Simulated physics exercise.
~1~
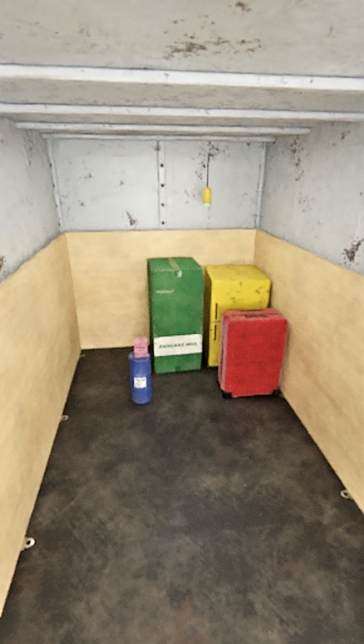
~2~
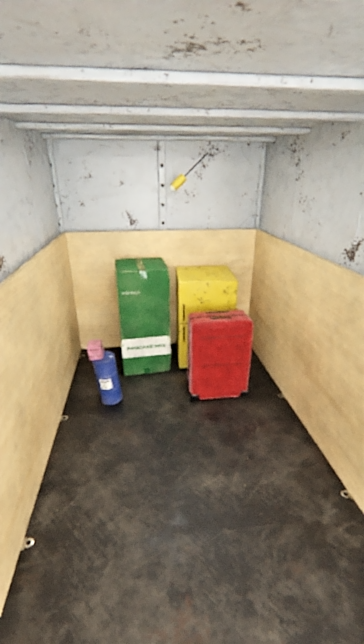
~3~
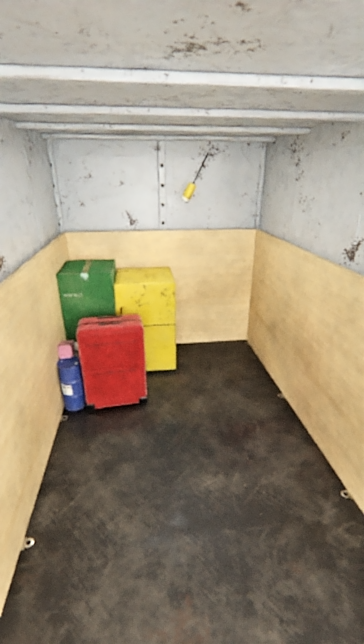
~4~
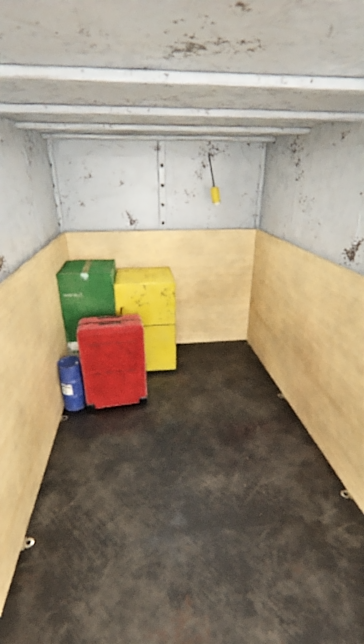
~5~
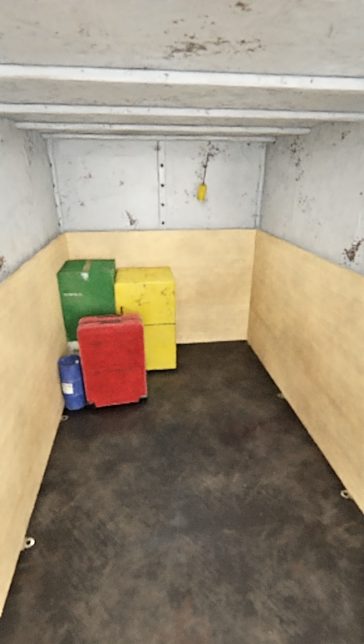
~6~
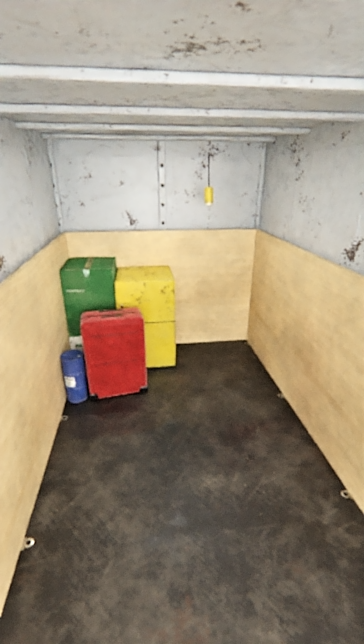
The clip shows a green box, yellow appliance, red case, blue canister and small pink box sliding left across a van floor as a lamp swings; the pink box tips and drops out of view, and the others end upright, bunched by the left wall.
